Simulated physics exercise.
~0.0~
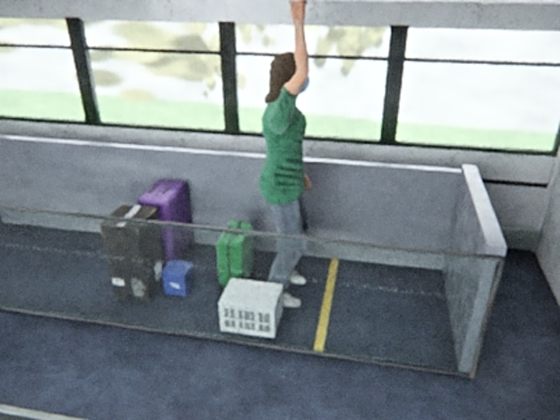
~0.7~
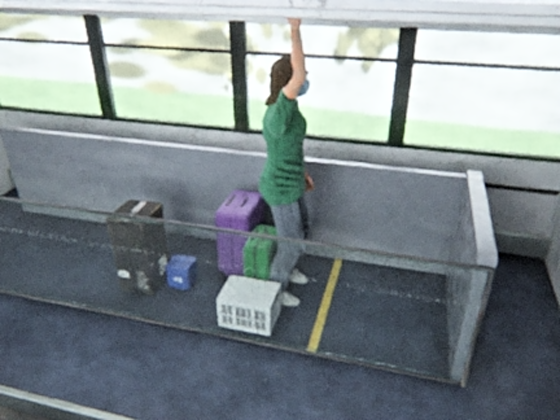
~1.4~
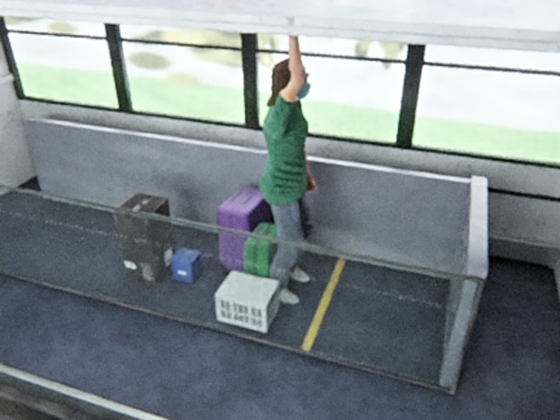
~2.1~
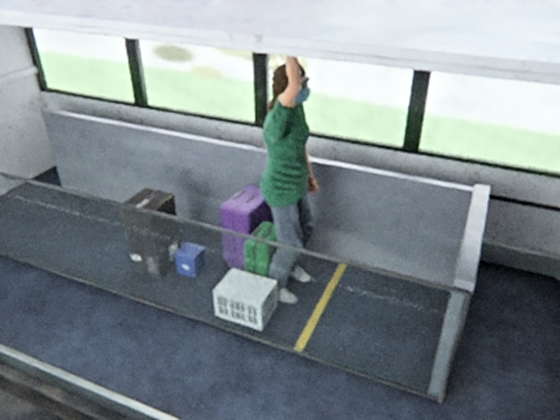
In a shuttle's luggage bay, a masked passenger in a green shirt stood with one arm raised while the purple and green cases slid right, then stopped short of the yellow line; the black bag, blue tub and white crate stayed put.
